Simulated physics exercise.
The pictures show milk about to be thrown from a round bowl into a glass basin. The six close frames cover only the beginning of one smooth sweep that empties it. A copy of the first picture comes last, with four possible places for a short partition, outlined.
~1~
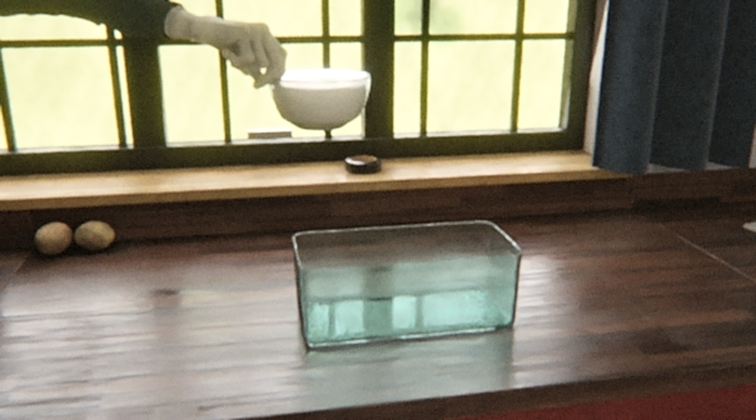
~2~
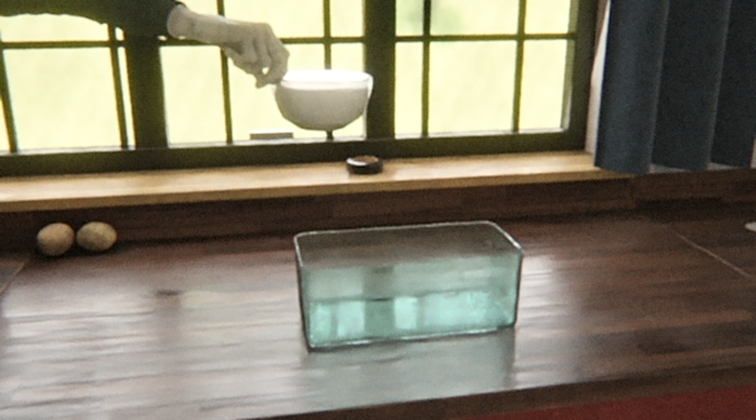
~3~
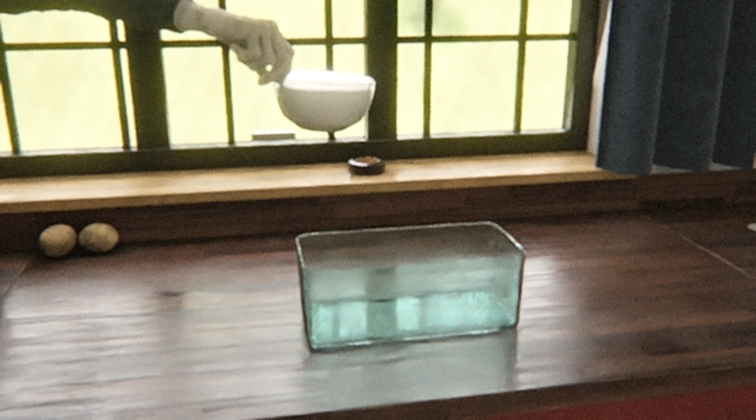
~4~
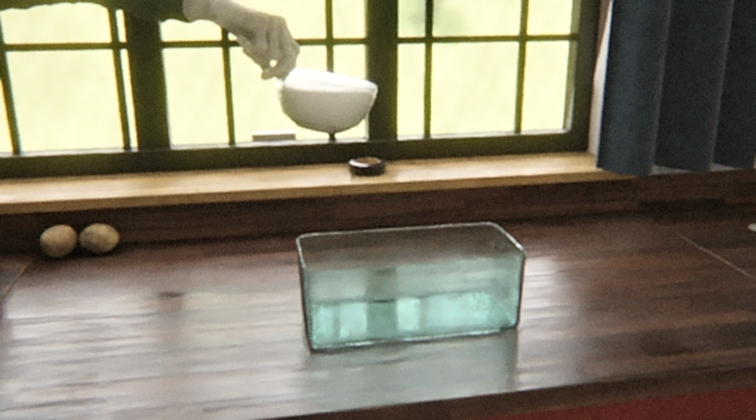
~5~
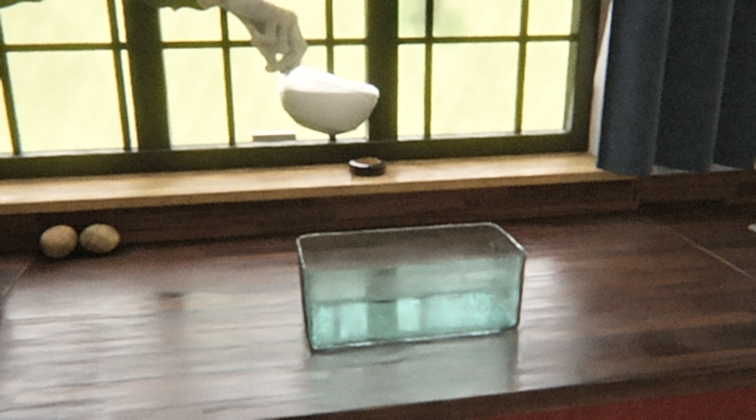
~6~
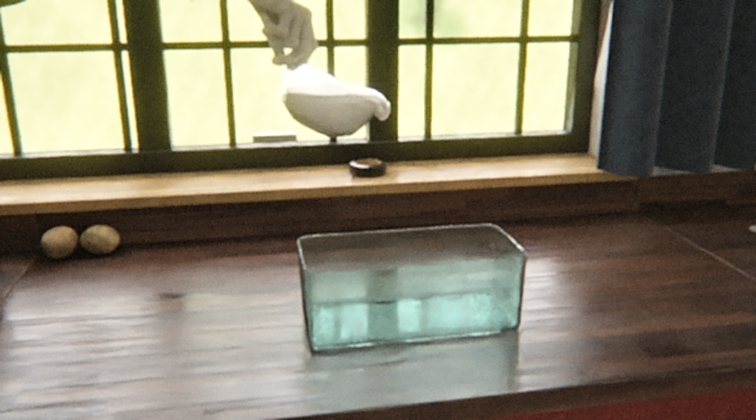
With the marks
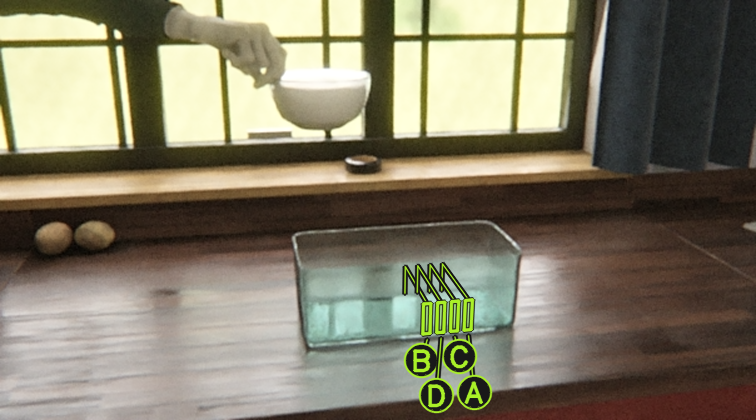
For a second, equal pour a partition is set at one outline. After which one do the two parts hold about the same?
Take D.
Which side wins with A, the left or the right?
The left side.
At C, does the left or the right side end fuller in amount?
More ends on the left.
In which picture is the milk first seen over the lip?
In picture 5.
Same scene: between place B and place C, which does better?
That would be B.
On the marked copy, A at (468, 335); B at (427, 339); C at (454, 336); D at (441, 337).
With A, about 95 % ends left of the wall and 3 % right of it.
With B, about 30 % ends left of the wall and 69 % right of it.
With C, about 82 % ends left of the wall and 15 % right of it; 3 % is lost outside.
With D, about 52 % ends left of the wall and 46 % right of it.
